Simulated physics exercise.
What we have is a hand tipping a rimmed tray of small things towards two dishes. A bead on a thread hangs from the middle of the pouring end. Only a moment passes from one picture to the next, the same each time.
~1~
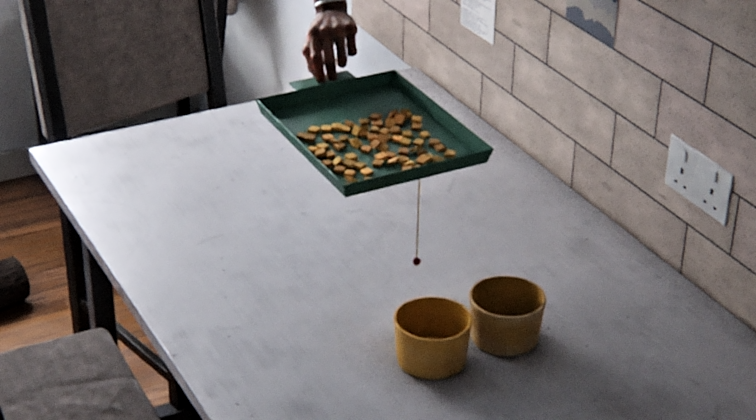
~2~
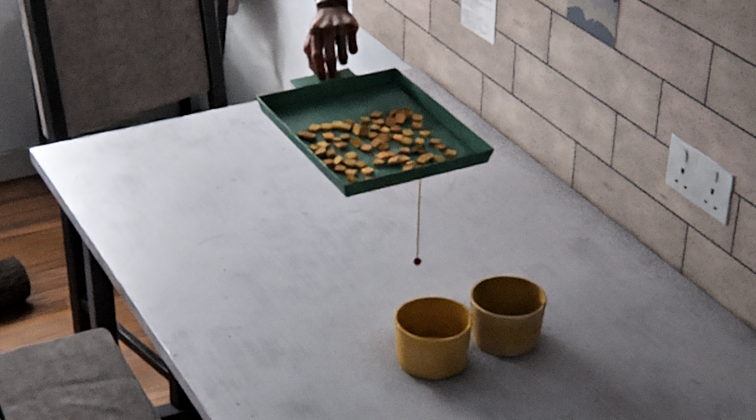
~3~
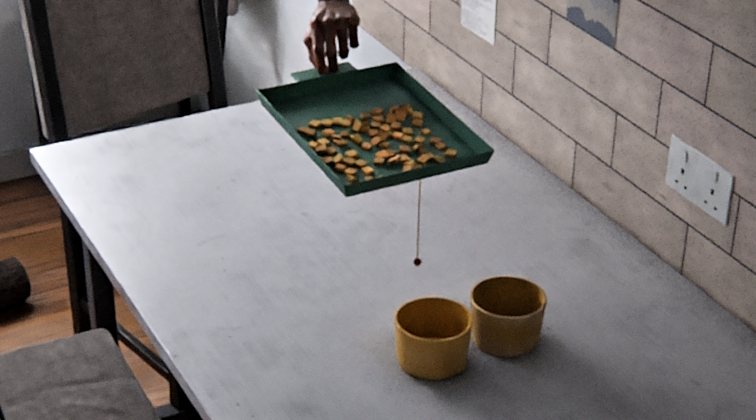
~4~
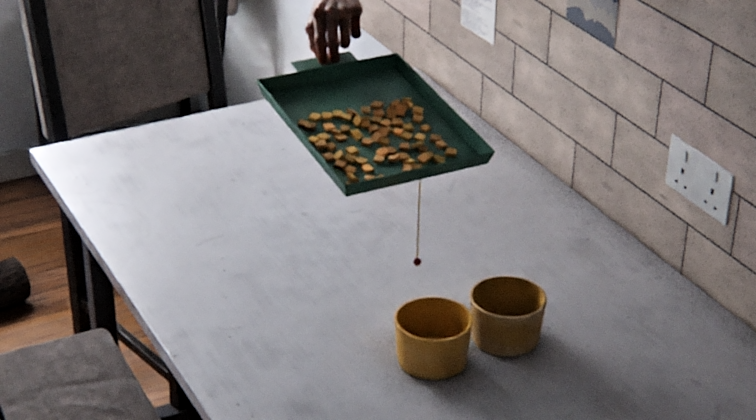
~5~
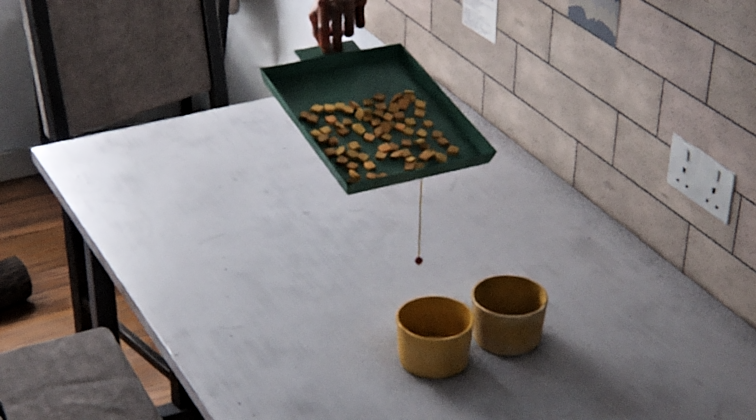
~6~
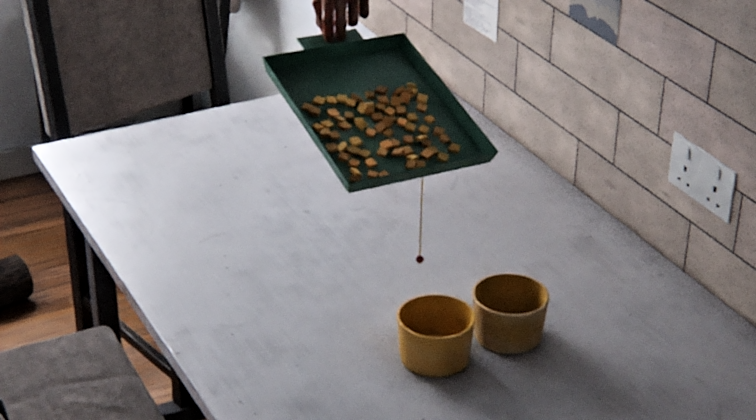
The video shows a hand holding a green rimmed tray of small brown pieces above a grey table with two yellow dishes, gradually raising its handle end so the tray slopes a little more, while the pieces barely shift.
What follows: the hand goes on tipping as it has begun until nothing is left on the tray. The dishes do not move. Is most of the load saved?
The two hold only the smaller part of the load.
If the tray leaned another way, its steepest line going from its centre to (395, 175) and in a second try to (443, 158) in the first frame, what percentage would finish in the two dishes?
About 10 and 0 per cent.
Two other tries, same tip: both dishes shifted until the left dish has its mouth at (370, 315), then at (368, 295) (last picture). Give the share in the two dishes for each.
In turn 60 and 40 in a hundred.
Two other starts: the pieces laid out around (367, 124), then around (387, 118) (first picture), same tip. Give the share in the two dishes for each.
About 20 and 10 per cent.
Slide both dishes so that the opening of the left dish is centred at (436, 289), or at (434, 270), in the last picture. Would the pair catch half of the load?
In turn: Most of it; below a half.
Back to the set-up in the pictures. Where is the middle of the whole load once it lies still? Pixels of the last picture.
At about (447, 327).
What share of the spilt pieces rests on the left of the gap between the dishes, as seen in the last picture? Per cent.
About 70 per cent.
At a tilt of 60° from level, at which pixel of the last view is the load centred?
Around (415, 144).
Shortly afterwards, tray tipped steeply; the whole lot on the tray.
Next, tray tipped past a quarter turn; near two thirds on the tray; only a few in the left dish; only a few outside both; near a third in the air.
Some moments later, tray tipped past a quarter turn; near a quarter in the left dish; a little in the right dish; near two thirds outside both.
In the end, tray tipped past a quarter turn; near a quarter in the left dish; a little in the right dish; near two thirds outside both.
